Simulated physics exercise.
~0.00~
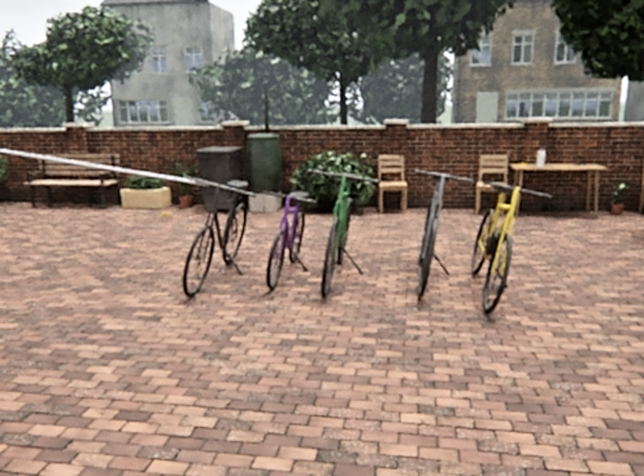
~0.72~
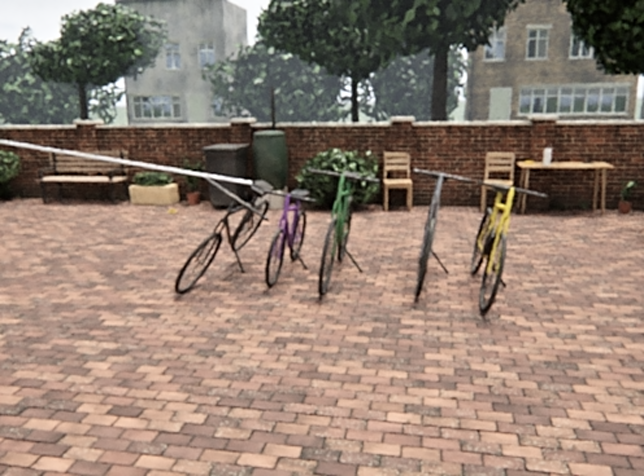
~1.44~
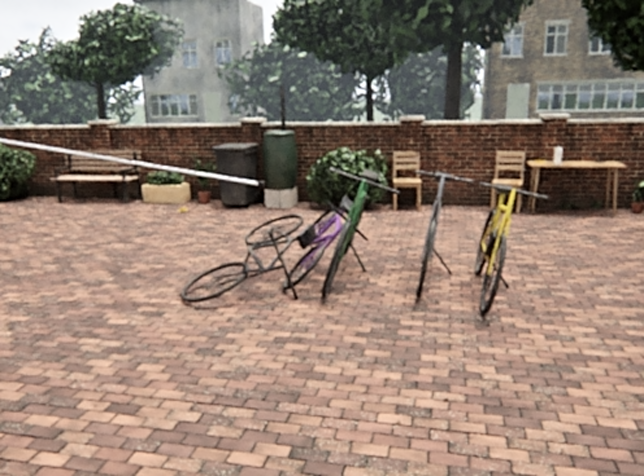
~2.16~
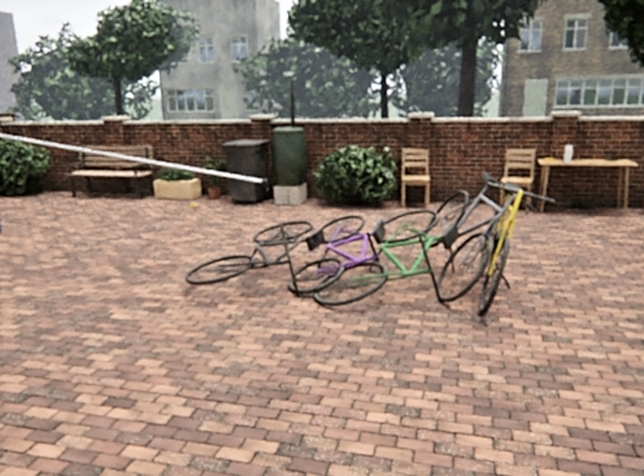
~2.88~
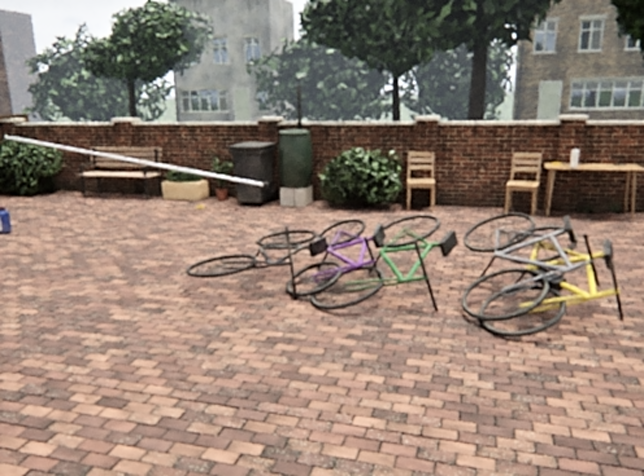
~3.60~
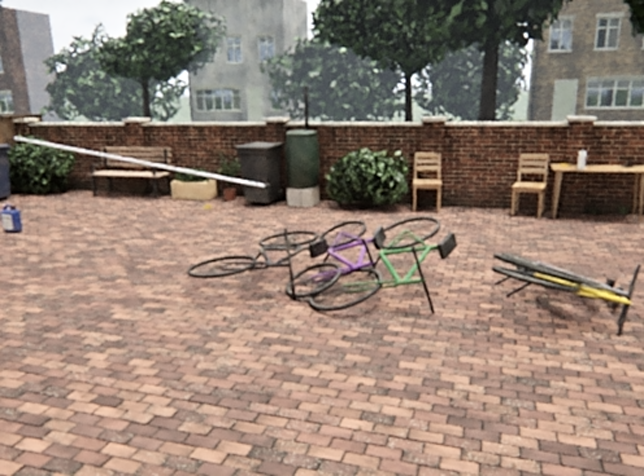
A long pole tips the leftmost of five bicycles, and all topple rightward in turn.
